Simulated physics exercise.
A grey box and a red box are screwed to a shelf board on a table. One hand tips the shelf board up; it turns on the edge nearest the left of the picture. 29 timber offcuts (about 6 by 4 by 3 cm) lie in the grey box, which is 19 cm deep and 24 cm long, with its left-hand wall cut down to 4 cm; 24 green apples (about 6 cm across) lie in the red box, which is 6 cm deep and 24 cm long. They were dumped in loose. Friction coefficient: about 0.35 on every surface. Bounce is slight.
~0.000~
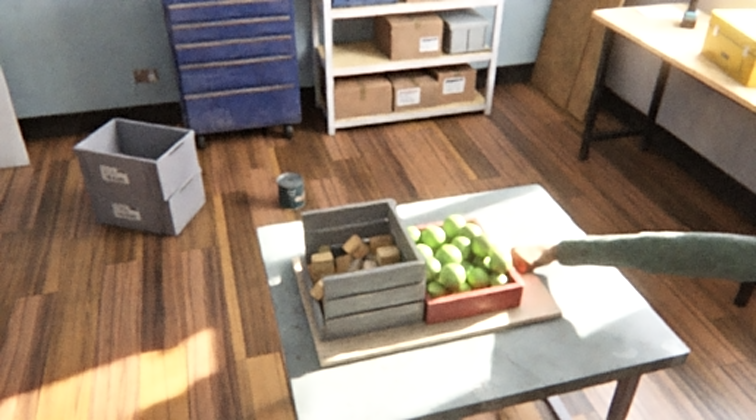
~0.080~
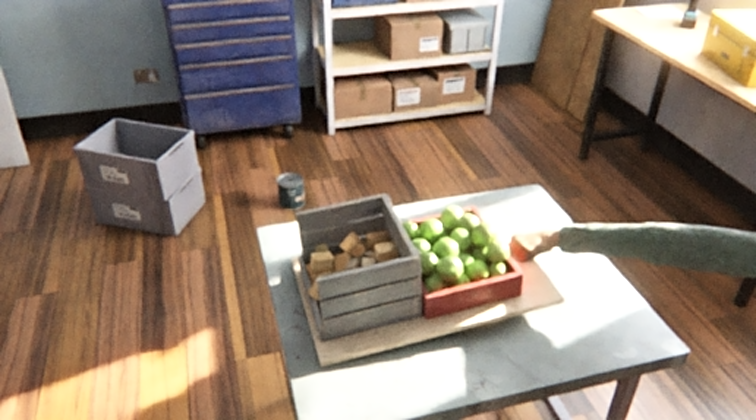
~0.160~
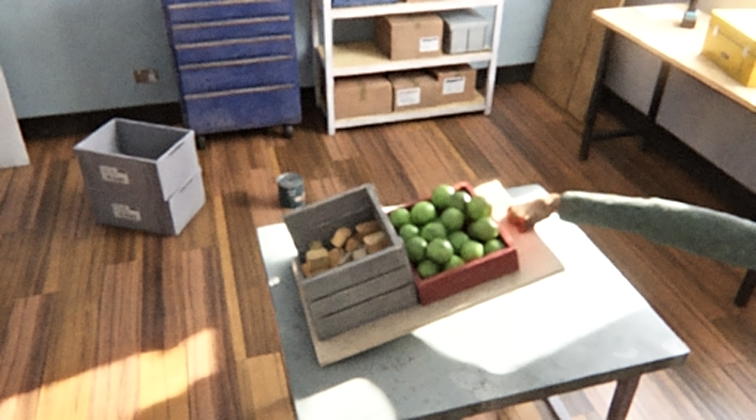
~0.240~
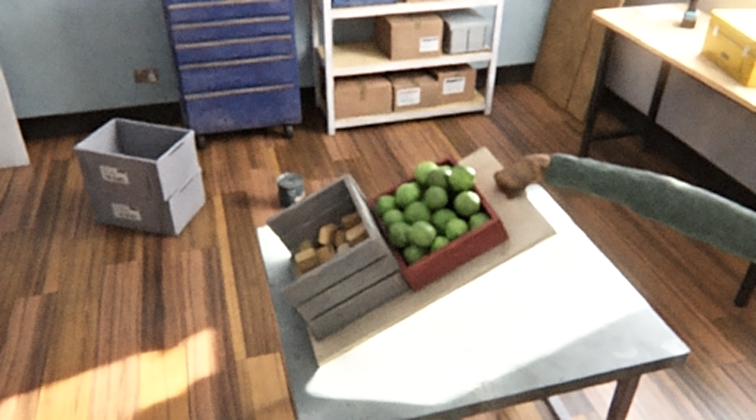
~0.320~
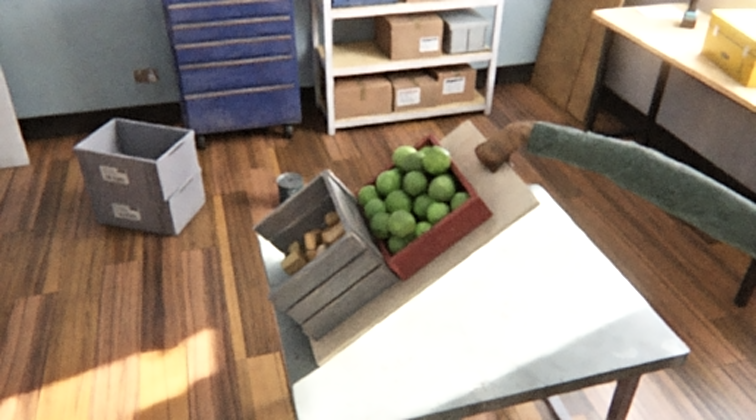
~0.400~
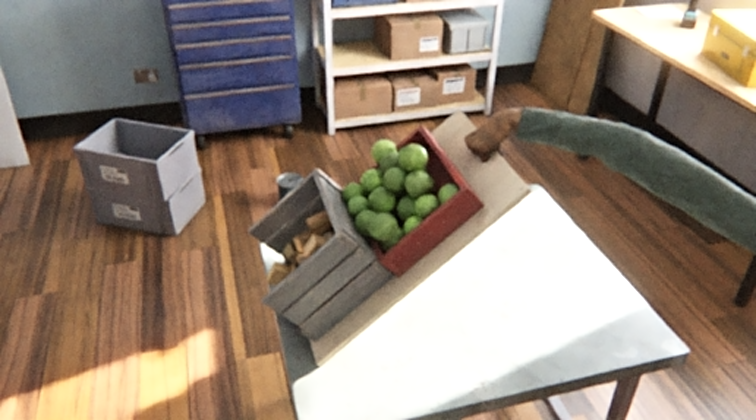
In a workshop, a grey slatted box of wood offcuts and a red box of green apples sit side by side on a board on a table. A hand at the right raises the board's right end, tilting both boxes steadily leftward until they lean steeply, and a couple of offcuts leave the grey box.
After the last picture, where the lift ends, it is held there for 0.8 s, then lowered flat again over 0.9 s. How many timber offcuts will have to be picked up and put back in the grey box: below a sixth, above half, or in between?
The grey box loses a sixth to a half of its timber offcuts.
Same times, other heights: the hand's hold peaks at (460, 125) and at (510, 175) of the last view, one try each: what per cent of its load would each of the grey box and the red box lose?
Grey box 40 then 20, red box 20 then 10 per cent.
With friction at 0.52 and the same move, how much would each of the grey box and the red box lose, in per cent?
In that case grey box 20, red box 10 per cent.
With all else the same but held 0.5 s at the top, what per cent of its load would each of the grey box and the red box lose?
In that case grey box 30, red box 10 per cent.
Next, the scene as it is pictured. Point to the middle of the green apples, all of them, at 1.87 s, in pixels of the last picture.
At about (431, 258).
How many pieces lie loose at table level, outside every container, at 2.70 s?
About 1.
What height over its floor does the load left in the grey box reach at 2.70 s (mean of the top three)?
Some 7 cm.
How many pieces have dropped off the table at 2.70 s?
About 12.
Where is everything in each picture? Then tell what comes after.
In the first frame (places track the rim corner closest to us here), grey box (323, 279); red box (432, 301); tipped 0°; all still inside.
In the second frame, grey box (316, 280); red box (430, 296); tipped 4°.
In the third frame, grey box (300, 283); red box (422, 283); tipped 14°.
In the fourth frame, grey box (281, 290); red box (407, 269); tipped 26°.
In the fifth frame, grey box (267, 297); red box (391, 260); tipped 36°.
In the sixth frame, grey box (261, 301); red box (384, 257); tipped 40°; 2 out.
After 0.77 s, tilt 40°; the grey box is down by 6 of 29 and the red box is down by 1 of 24.
After 1.23 s, tilt 40°; the grey box is down by 9 of 29 and the red box is down by 2 of 24.
After 1.87 s, tilt 7°; the grey box is down by 10 of 29 and the red box is down by 2 of 24.
Outcome (at 2.70 s), the grey box is down by 10 of 29 and the red box is down by 2 of 24. Asked share, 10 of 29, 34 per cent.
